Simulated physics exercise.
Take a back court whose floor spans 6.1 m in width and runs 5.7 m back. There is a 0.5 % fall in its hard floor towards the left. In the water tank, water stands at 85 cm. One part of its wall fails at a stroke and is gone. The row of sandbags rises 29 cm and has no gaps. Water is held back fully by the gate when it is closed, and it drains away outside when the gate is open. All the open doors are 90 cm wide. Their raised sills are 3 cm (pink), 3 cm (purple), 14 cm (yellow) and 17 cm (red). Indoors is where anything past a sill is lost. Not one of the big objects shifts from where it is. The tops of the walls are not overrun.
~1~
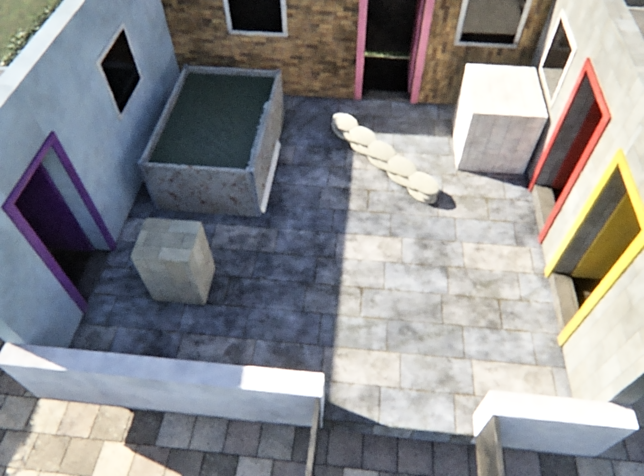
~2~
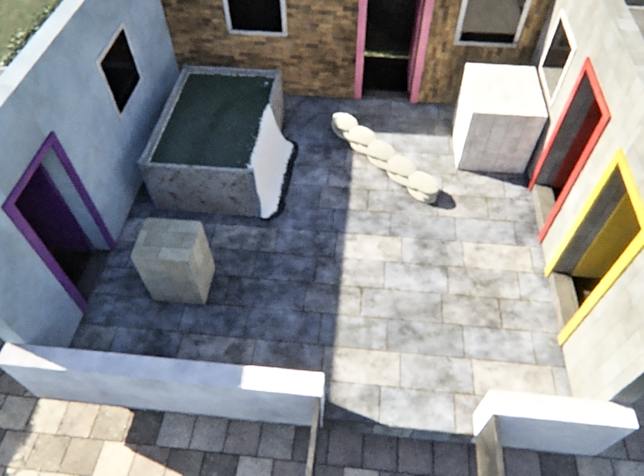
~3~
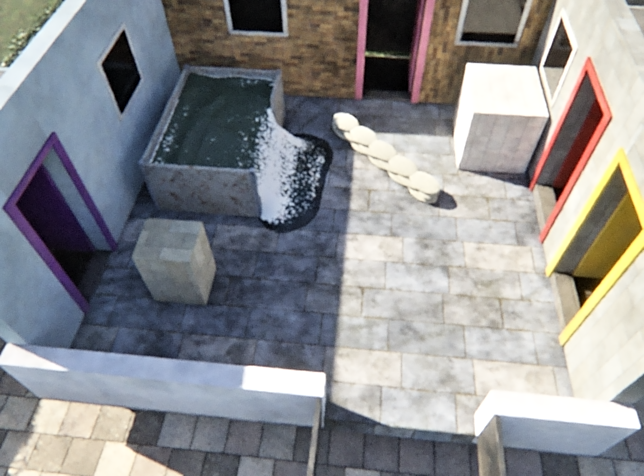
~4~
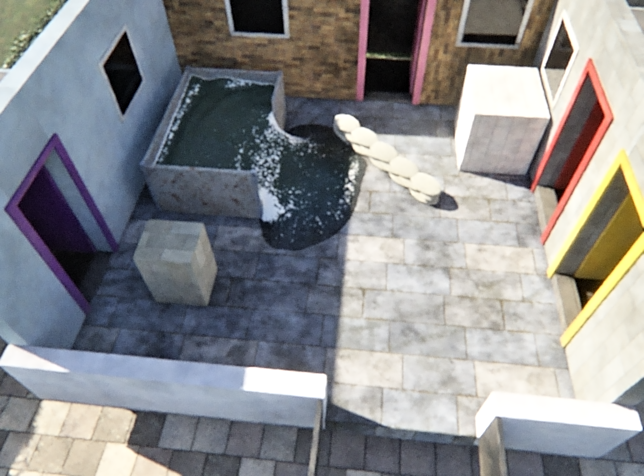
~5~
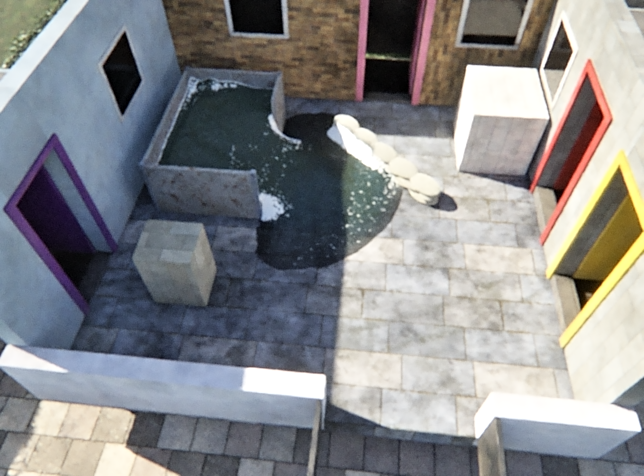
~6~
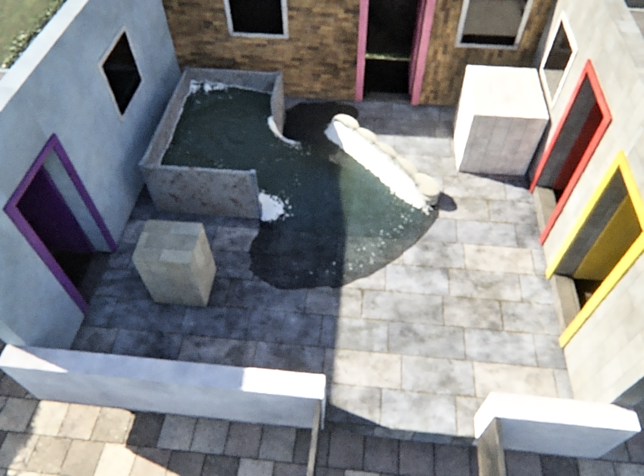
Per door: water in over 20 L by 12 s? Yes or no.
Pink door yes, purple door yes, yellow door yes, red door no.
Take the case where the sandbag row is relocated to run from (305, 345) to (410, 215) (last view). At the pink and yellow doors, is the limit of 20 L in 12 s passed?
So the pink door comes out too high while the yellow door comes out low enough.
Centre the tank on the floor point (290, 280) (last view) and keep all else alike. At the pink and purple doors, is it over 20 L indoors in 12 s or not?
For the pink door, the amount is too high; for the purple door, the amount is acceptable.
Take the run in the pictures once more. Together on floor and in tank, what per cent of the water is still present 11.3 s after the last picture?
Roughly 60 percent.
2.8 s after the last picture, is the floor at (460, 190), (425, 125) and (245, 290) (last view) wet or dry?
First spot submerged, second submerged, third not yet wet.
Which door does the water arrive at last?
It is the purple one.
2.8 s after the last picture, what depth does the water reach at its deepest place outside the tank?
Peak depth: Approx. 29 cm.
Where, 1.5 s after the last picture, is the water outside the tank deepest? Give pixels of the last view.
That would be near pixel (566, 424).
Then, 0.7 s after the last picture water covers 45 % of the floor and is deepest (42 cm) near (372, 173); pink door 4 cm at the sill, 0 L in, purple door not reached, yellow door 16 cm at the sill, 0 L in, red door 4 cm at the sill, 0 L in.
Then, 1.5 s after the last picture water covers 65 % of the floor and is deepest (65 cm) near (566, 424); pink door 2 cm at the sill, 1 L in, purple door not reached, yellow door 29 cm at the sill, 65 L in, red door 15 cm at the sill, 1 L in.
Then, 2.8 s after the last picture water covers 65 % of the floor and is deepest (29 cm) near (563, 409); pink door 2 cm at the sill, 1 L in, purple door not reached, yellow door 24 cm at the sill, 131 L in, red door 8 cm at the sill, 2 L in.
Then, 6.3 s after the last picture water covers 90 % of the floor and is deepest (14 cm) near (78, 333); pink door 8 cm at the sill, 10 L in, purple door 9 cm at the sill, 5 L in, yellow door 9 cm at the sill, 167 L in, red door 10 cm at the sill, 2 L in.
Then, 11.3 s after the last picture water covers 95 % of the floor and is deepest (12 cm) near (160, 151); pink door 5 cm at the sill, 44 L in, purple door 6 cm at the sill, 57 L in, yellow door 4 cm at the sill, 167 L in, red door 4 cm at the sill, 2 L in.
